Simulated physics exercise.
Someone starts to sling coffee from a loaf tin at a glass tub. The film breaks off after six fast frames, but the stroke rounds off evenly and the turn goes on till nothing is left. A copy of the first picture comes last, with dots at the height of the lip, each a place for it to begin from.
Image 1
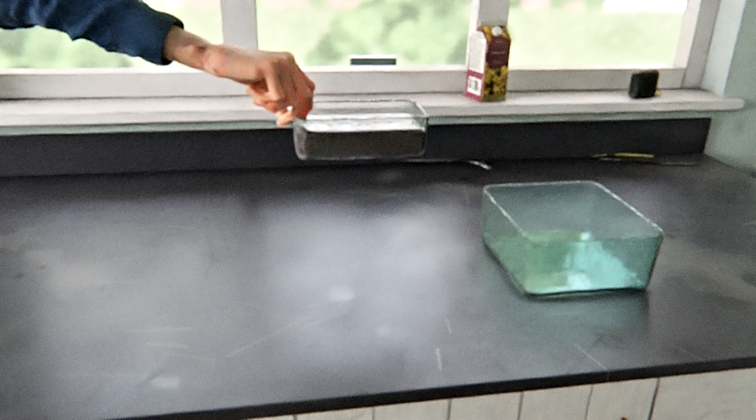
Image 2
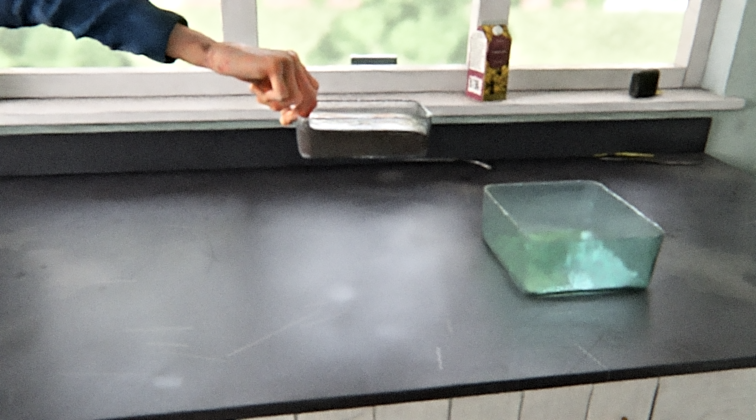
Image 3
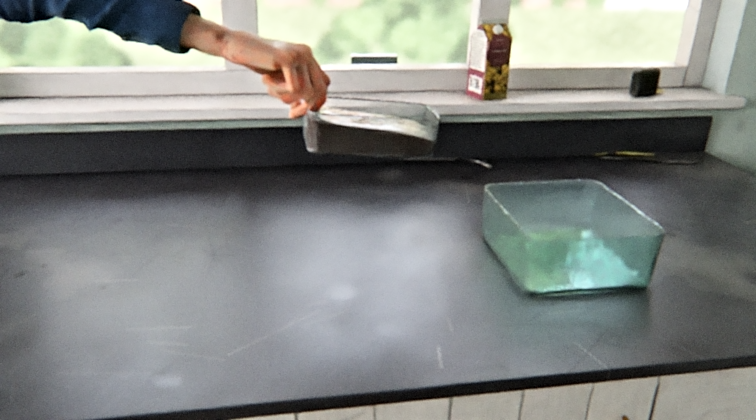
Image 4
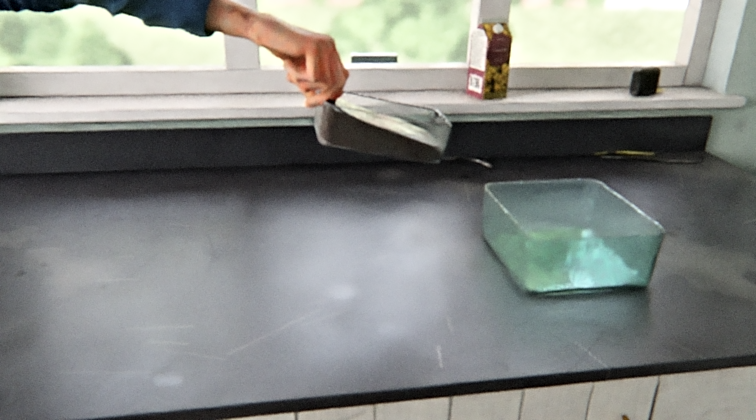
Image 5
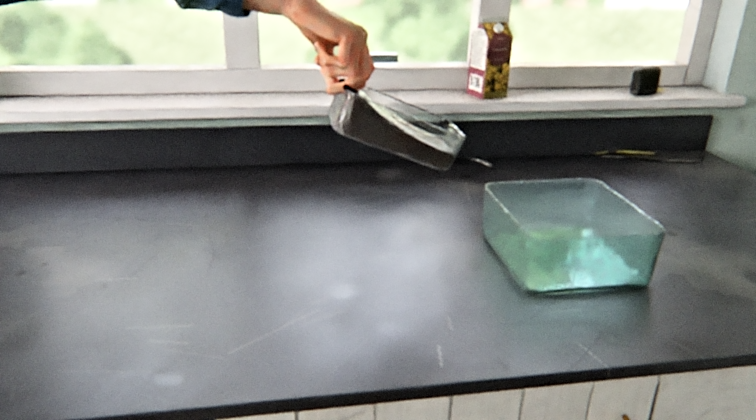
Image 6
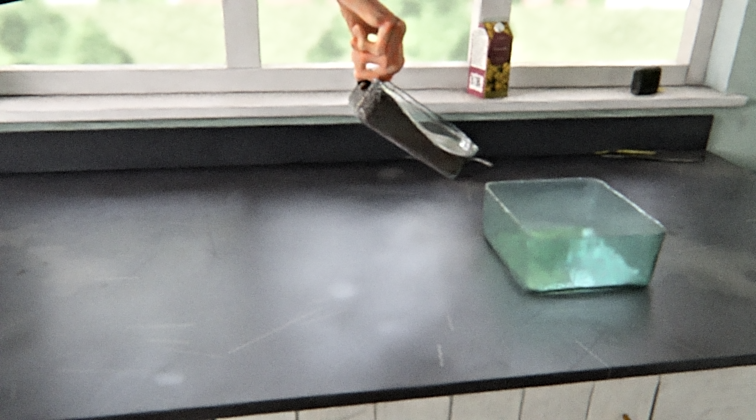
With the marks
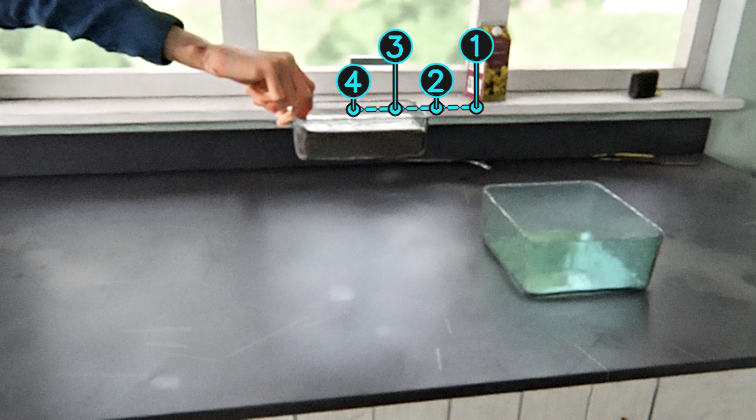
A hand in a dark blue sleeve carries a small loaf-shaped container rightward above a dark countertop by a bright window, seen from slightly above by a still camera. A greenish glass tub sits on the counter at right, with a maroon-and-yellow carton and a small black object on the white sill behind. The container, held level at first, tilts steadily, its right end dipping, while the tub stays put.
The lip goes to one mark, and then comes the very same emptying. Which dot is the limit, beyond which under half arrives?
The answer is place 3.
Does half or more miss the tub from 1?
No.
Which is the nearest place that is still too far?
Place 4.
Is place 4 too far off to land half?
Yes, that goes wrong.
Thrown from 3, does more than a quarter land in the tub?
Yes, it does.
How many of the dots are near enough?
Three.
On the marked copy, 1 at (476, 107); 2 at (436, 108); 3 at (395, 108); 4 at (353, 109).
If 1 is chosen, about 84 % lands in the tub, 2 % falls short and 13 % goes beside or beyond.
If 2 is chosen, about 89 % lands in the tub, 8 % falls short and 3 % goes beside or beyond.
If 3 is chosen, about 66 % lands in the tub, 20 % falls short and 13 % goes beside or beyond.
If 4 is chosen, about 25 % lands in the tub, 67 % falls short and 9 % goes beside or beyond.
